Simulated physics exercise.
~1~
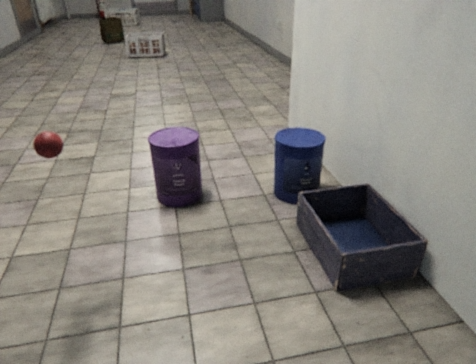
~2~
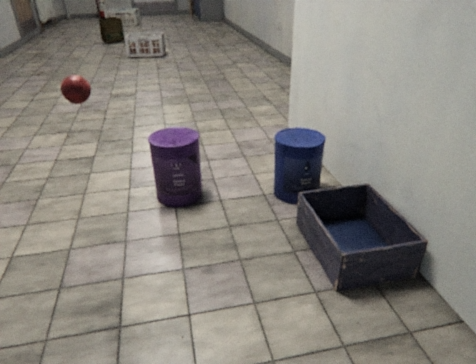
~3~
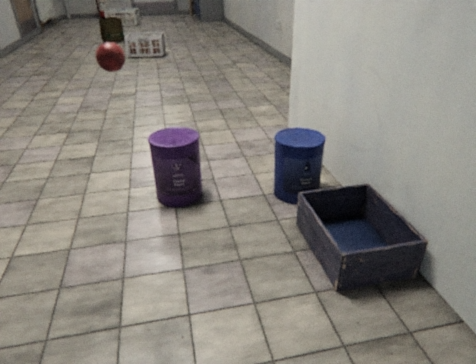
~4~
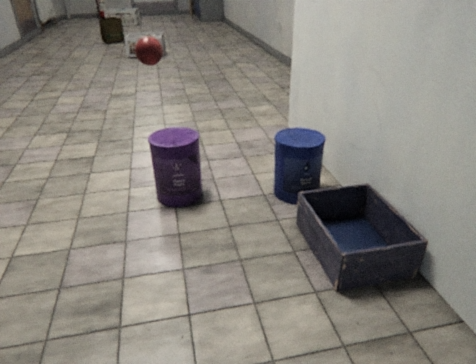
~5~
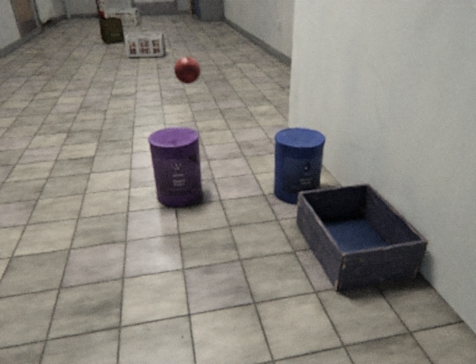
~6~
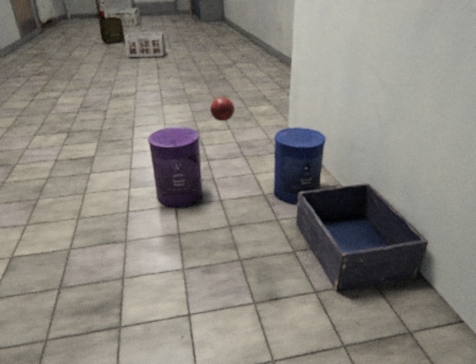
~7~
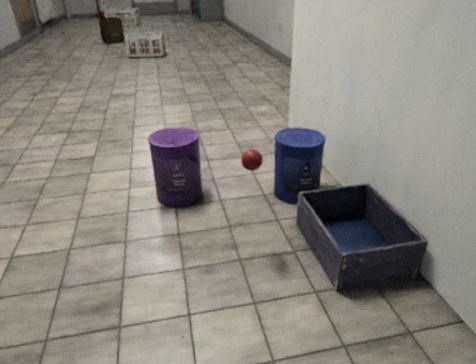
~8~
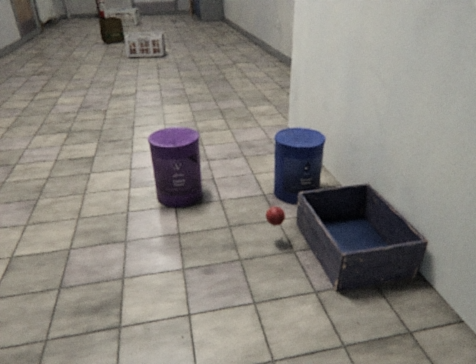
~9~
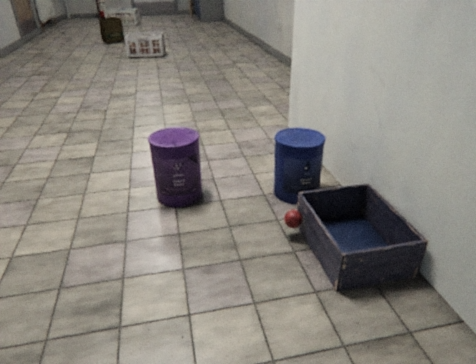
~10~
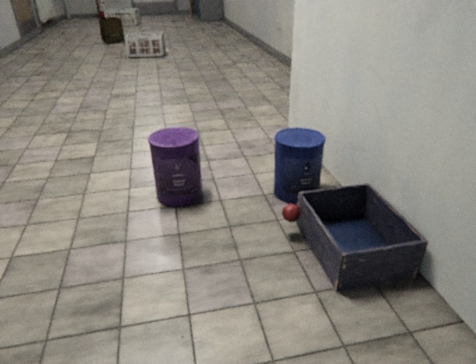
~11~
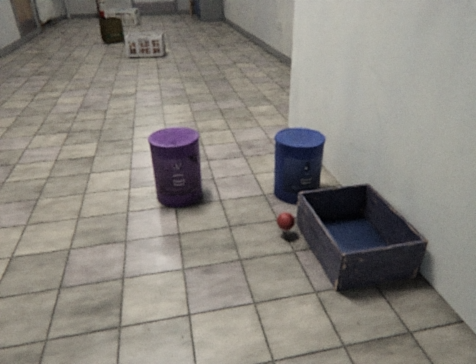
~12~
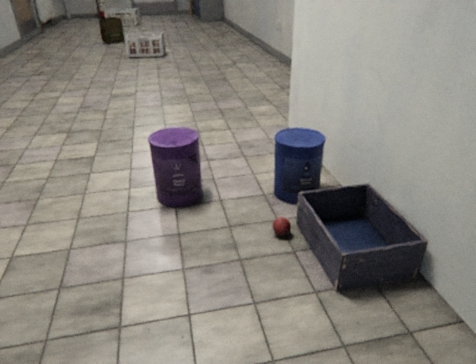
An empty, dark open box sits on the right of a tiled corridor floor, beside a pale wall, seen from a raised, still view. A blue pail stands just behind it and a purple pail stands further left, with crates far down the hall. A red ball flies in from the left, rises, then arcs over behind the purple pail's top and drops between the pails. It comes down near the box's left side, meets that side and bounces slightly. The ball then shifts back left and settles on the floor outside the box, while both pails stay put.
